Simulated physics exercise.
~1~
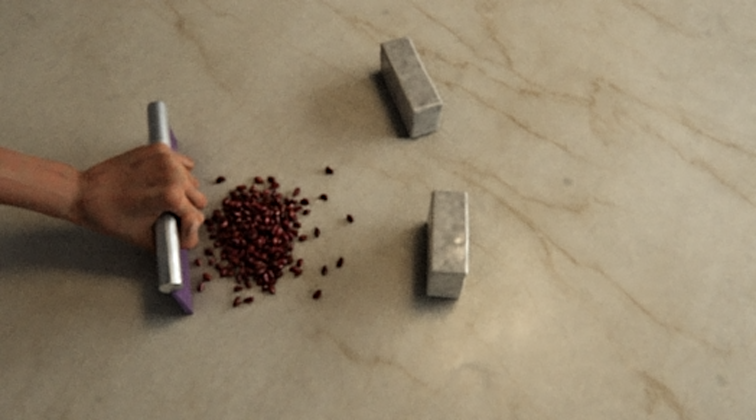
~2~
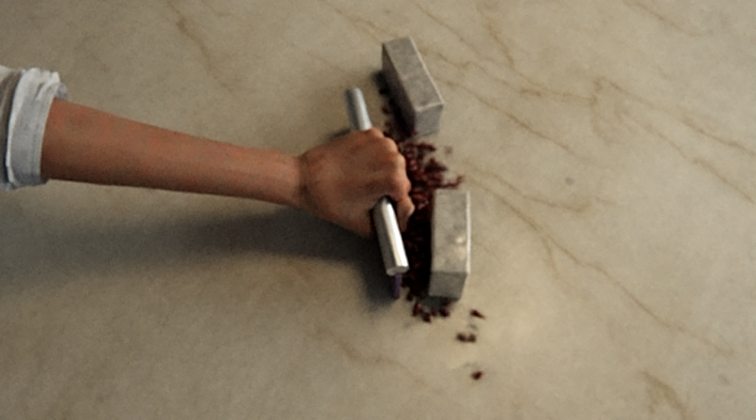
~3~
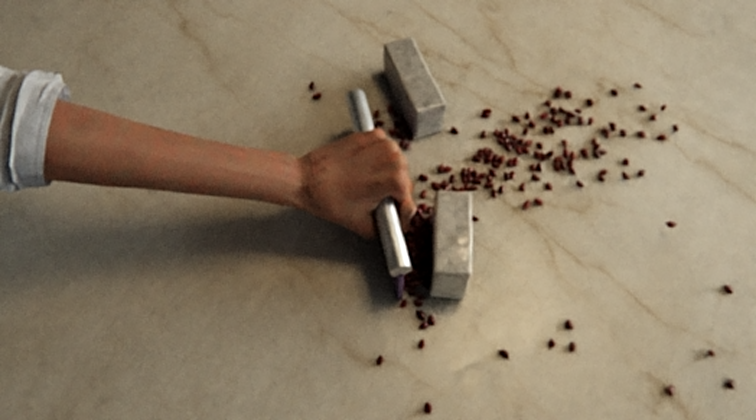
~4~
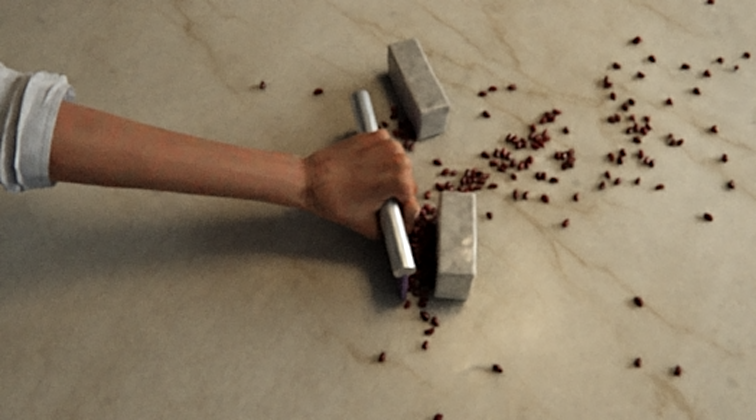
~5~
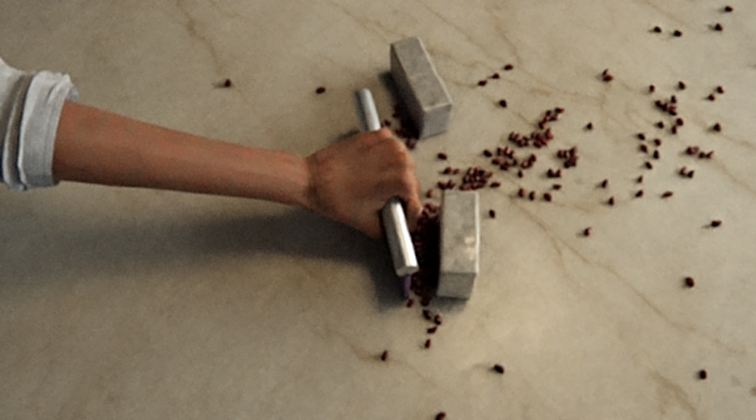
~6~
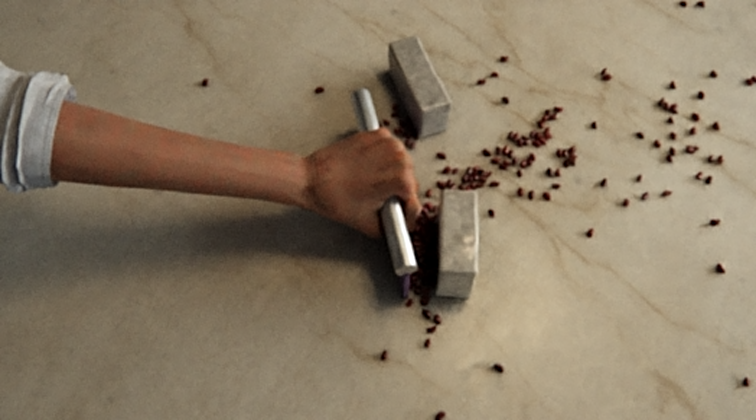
A hand gripping a metal bar with a purple blade beneath it starts at the left, beside a heap of small dark red beans on a pale, veined stone surface. It pushes the beans to the right toward two grey blocks set apart with a gap between them. The heap bunches up against the blocks, and some beans spill through the gap and past the near block. The blade stops just short of the blocks while loose beans scatter onward, mostly to the right. At the end the hand stays put, with many beans in or beyond the gap and others held between blade and blocks.
